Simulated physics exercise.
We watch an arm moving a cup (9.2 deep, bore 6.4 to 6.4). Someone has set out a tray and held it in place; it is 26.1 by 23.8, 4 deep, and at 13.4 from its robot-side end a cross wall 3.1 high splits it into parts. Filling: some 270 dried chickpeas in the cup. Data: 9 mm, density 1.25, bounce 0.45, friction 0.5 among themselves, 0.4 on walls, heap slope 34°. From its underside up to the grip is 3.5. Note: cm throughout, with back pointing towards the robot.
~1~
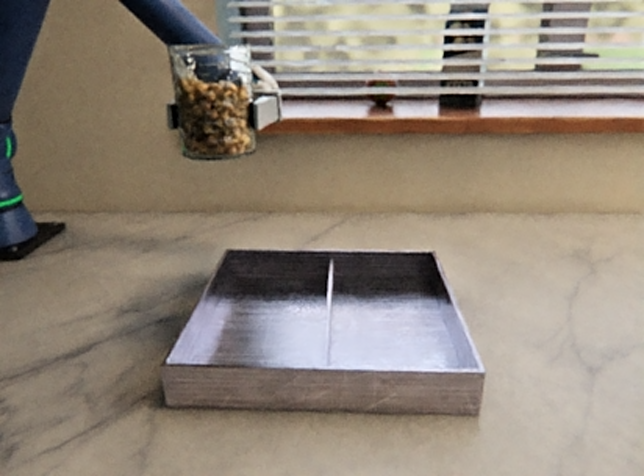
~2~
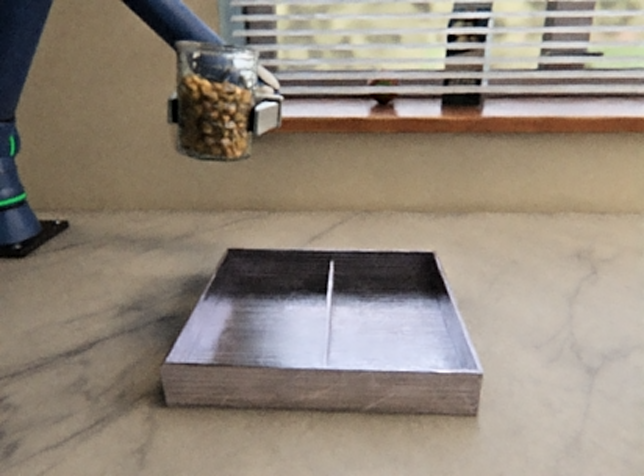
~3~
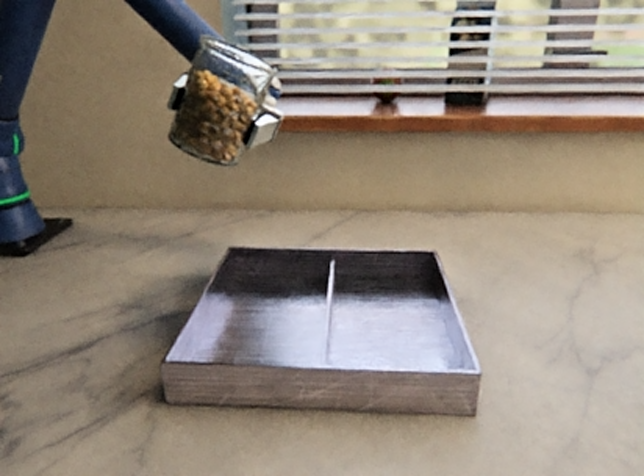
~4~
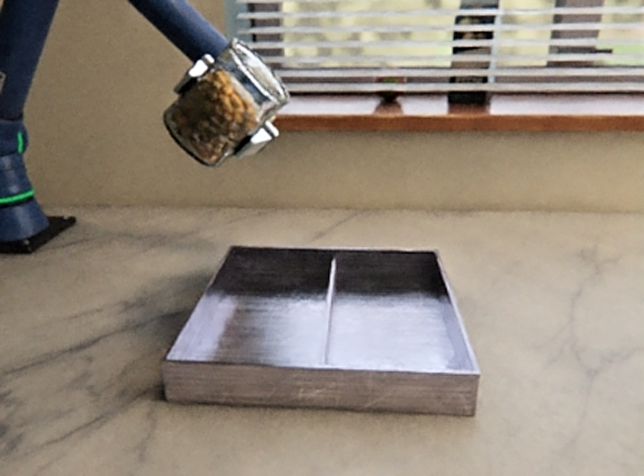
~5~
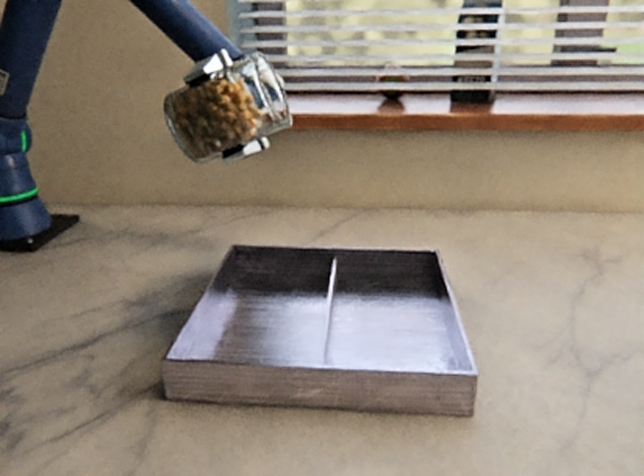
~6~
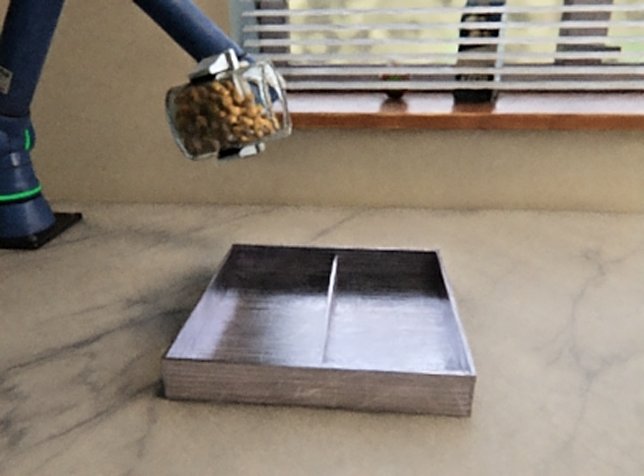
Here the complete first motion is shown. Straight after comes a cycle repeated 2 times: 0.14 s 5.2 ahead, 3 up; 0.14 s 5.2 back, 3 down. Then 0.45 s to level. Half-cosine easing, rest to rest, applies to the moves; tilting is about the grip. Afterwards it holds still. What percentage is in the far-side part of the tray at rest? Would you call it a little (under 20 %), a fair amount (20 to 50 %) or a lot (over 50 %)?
I would call it a lot, over 50 %.
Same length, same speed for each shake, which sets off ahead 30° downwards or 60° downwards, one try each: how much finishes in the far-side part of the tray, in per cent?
Estimates, in order: 20 % then 5 %.
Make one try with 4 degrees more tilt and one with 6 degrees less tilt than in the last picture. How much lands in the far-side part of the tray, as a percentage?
Estimates: 65 % then 45 %.
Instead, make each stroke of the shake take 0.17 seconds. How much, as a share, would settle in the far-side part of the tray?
The share would be near 35 %.
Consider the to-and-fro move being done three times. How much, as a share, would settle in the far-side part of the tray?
I'd expect close to 65 per cent then.
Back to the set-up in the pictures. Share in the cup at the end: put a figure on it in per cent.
Roughly 20 percent.
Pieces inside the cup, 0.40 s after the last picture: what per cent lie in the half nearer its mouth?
Around 30 percent.
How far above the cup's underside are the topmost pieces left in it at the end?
Top of the fill: Near 3.0 cm.
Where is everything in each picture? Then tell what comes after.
In the first frame, cup middle at (215, 103), level; upper third of the load around (214, 96), from x 185 to 245, top at y 80; 268 in the cup.
In the second frame, cup middle at (217, 103), tilted 7° forward; upper third of the load around (213, 96), from x 185 to 245, top at y 80.
In the third frame, cup middle at (221, 104), tilted 26° forward; upper third of the load around (213, 97), from x 180 to 255, top at y 75.
In the fourth frame, cup middle at (225, 107), tilted 49° forward; upper third of the load around (215, 98), from x 175 to 255, top at y 75.
In the fifth frame, cup middle at (228, 111), tilted 68° forward; upper third of the load around (217, 99), from x 180 to 260, top at y 85.
In the sixth frame, cup middle at (229, 112), tilted 75° forward; upper third of the load around (214, 101), from x 180 to 275, top at y 85; 268 in the cup.
Then, 0.40 s later, tilted 75° forward, highest piece 26 above the table; 121 in the far-side part, 115 in the cup, 24 in the robot-side part, 1 on the table or floor, 7 in flight or on a rim.
Then, 0.81 s later, tilted 32° forward, highest piece 25 above the table; 166 in the far-side part, 58 in the cup, 42 in the robot-side part, 2 on the table or floor.
Then, 1.21 s later, level, highest piece 23 above the table; 166 in the far-side part, 58 in the cup, 42 in the robot-side part, 2 on the table or floor.
Then, 2.26 s later, level, highest piece 23 above the table; 166 in the far-side part, 58 in the cup, 42 in the robot-side part, 2 on the table or floor.
At rest, 166 in the far-side part, 58 in the cup, 42 in the robot-side part, 2 on the table or floor. That is 62 % in the far-side part of the tray.
